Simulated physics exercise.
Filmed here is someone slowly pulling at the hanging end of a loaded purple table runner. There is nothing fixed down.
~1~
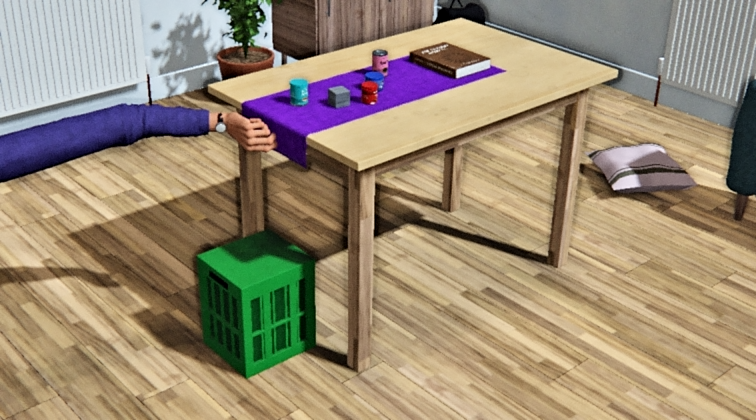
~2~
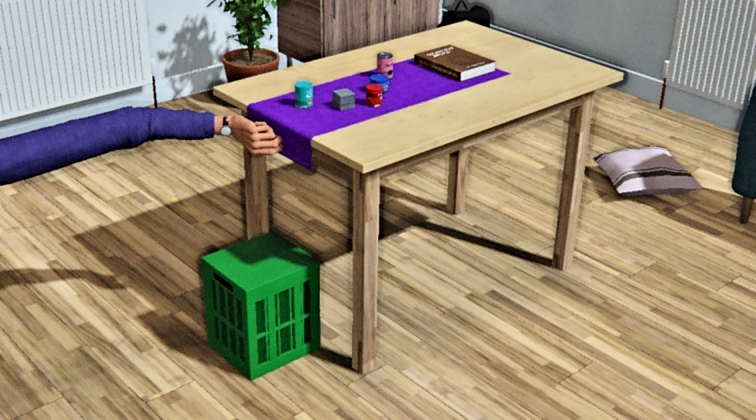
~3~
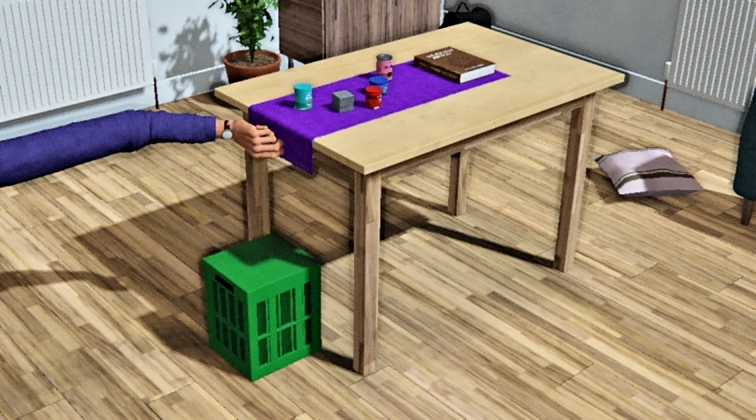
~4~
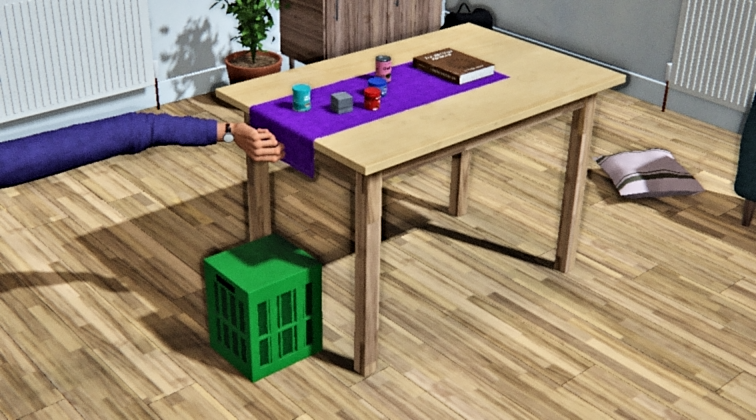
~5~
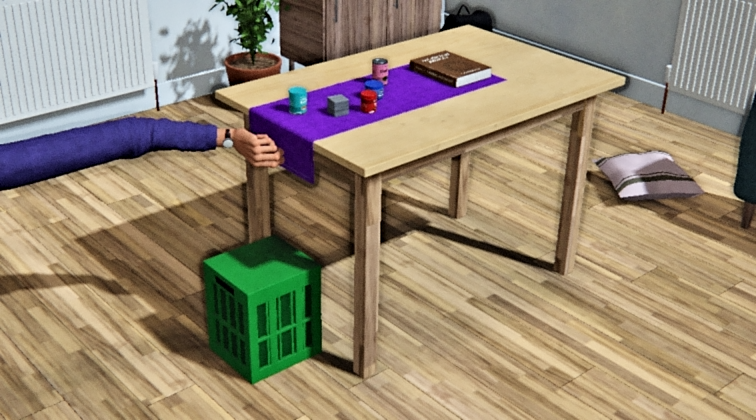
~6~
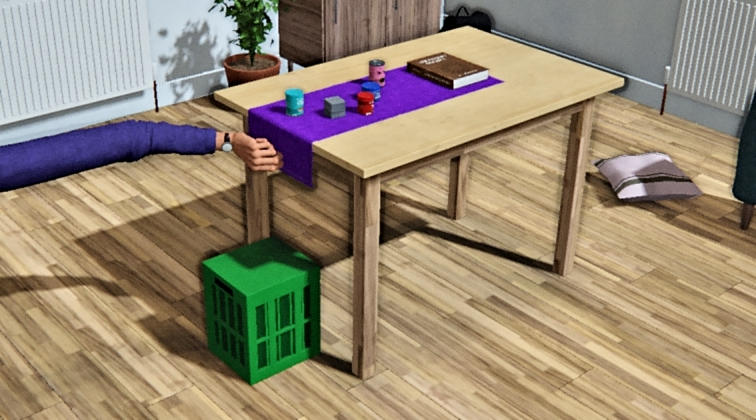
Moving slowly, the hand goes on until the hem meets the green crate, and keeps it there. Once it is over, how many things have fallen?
By the end, three have fallen.
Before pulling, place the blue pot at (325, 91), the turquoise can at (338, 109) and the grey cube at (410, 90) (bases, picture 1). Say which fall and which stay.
Each in turn: The blue pot goes down, the turquoise can goes down, the grey cube stays aloft.
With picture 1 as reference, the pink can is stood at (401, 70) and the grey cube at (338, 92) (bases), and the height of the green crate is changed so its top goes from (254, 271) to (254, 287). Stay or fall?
In the end the pink can is still on top and the grey cube is no longer on top.
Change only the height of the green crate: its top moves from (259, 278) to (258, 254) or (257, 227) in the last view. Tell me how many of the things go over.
The tally is 2 and 1.
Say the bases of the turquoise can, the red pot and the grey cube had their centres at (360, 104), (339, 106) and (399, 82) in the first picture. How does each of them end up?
Turquoise can - leaves the top. Red pot - leaves the top. Grey cube - stays aboard.
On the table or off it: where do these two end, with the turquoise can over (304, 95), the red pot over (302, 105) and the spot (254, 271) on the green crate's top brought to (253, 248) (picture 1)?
In the end the turquoise can is no longer on top and the red pot is no longer on top.
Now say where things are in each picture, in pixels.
The first frame shows hem (306, 169); turquoise can (299, 82); grey cube (339, 90); red pot (370, 84); blue pot (374, 75); pink can (380, 52); top of the crate (254, 271).
The second frame shows hem (312, 171); turquoise can (304, 84).
The third frame shows hem (313, 175); grey cube (343, 94).
The fourth frame shows hem (313, 179); red pot (372, 90); top of the crate (261, 275).
The fifth frame shows hem (314, 184); blue pot (374, 83).
The sixth frame shows hem (313, 188); turquoise can (294, 92); grey cube (335, 100); red pot (366, 95); blue pot (371, 85); pink can (377, 62).
Soon after, hem near (280, 194); all still up.
Then, hem near (279, 230); turquoise can and grey cube gone.
Further on, hem on the crate; turquoise can, grey cube and red pot gone.
At rest, hem on the crate; turquoise can, grey cube and red pot gone. The answer is three.
